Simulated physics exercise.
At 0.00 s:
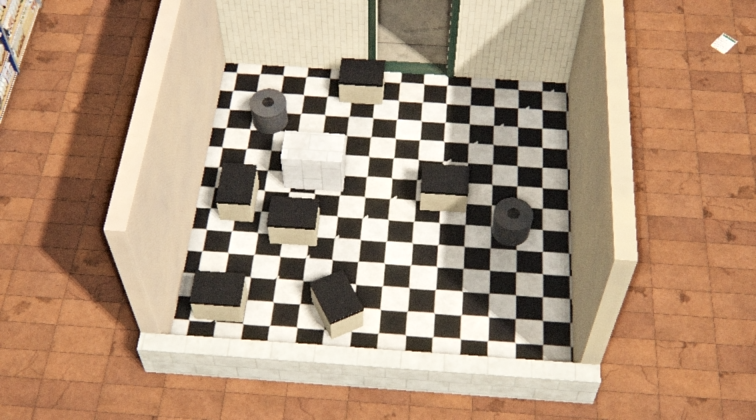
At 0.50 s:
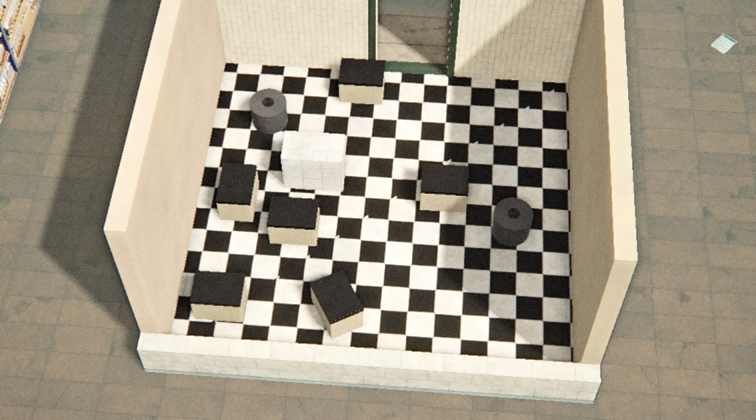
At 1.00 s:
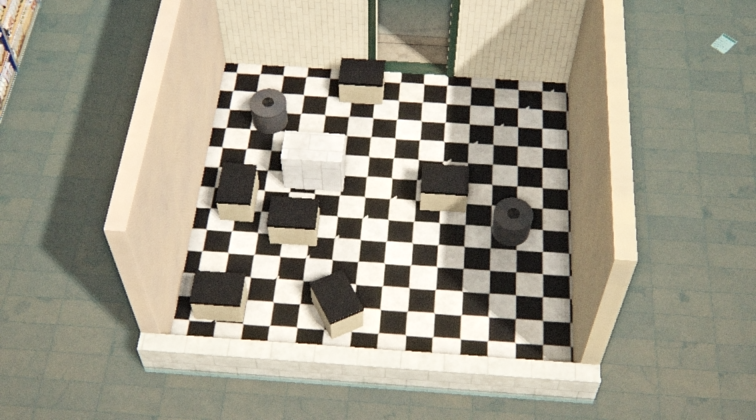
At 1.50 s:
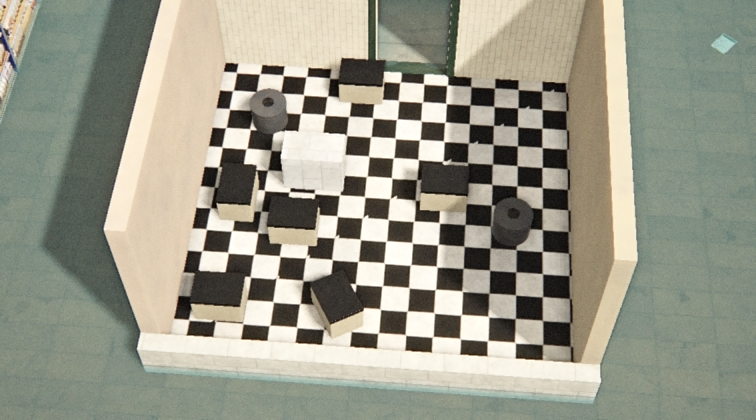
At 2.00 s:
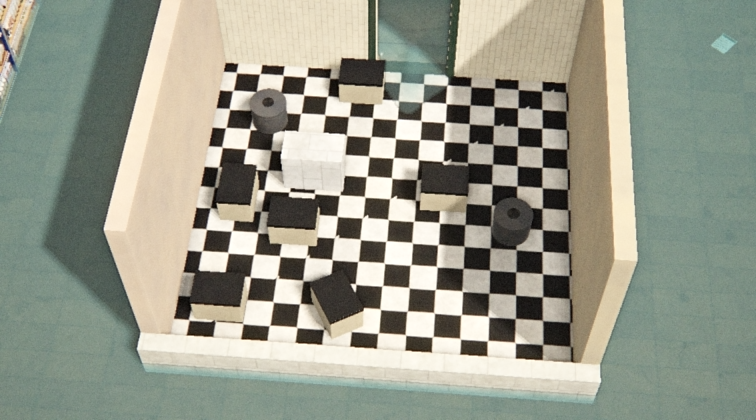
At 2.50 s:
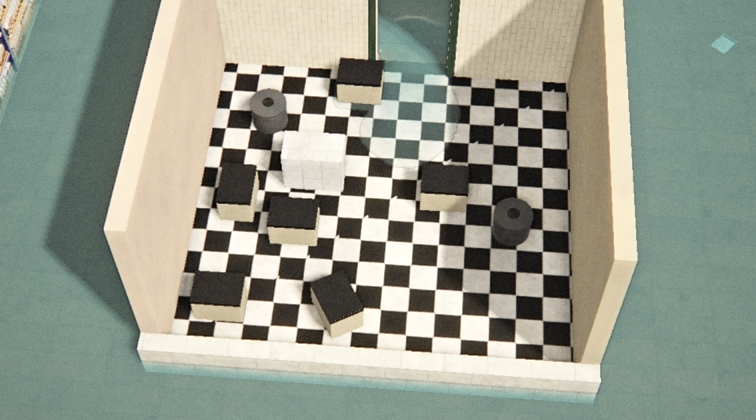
Water covering the ground outside a checkered-floor store, then spreading in through the doorway past a chest, the chests and tubs staying still.
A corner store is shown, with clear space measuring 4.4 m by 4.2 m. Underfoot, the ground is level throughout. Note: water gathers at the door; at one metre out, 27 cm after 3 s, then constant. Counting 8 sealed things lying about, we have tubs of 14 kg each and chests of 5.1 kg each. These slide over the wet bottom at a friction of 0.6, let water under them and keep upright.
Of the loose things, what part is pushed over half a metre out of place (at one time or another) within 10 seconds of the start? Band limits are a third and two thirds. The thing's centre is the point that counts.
It's going to be a fair part, a third to two thirds.
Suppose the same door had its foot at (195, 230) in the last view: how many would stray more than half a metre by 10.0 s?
The answer would then be 5.
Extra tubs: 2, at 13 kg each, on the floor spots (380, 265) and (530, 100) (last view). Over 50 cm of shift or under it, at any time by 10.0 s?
Order as asked - beyond the cutoff and inside the cutoff.
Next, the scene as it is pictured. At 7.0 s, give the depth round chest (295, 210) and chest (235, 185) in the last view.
Around 2 cm and 2 cm.
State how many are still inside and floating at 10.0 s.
Tally: 7 of them.
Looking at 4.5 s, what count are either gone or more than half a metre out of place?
At that moment it comes to 1.
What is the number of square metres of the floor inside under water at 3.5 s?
About 6.0 m2 is covered.
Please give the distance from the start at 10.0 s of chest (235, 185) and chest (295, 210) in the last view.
Net displacement, in order: 40 cm; 40 cm.
After 3.5 s 0 of 8 are over 50 cm from their spots; 0 afloat.
After 4.5 s 1 of 8 are over 50 cm from their spots; 1 afloat.
After 7.0 s 3 of 8 are over 50 cm from their spots; 3 afloat.
After 10.0 s 4 of 8 are over 50 cm from their spots, and 4 have been at some point; 7 afloat.
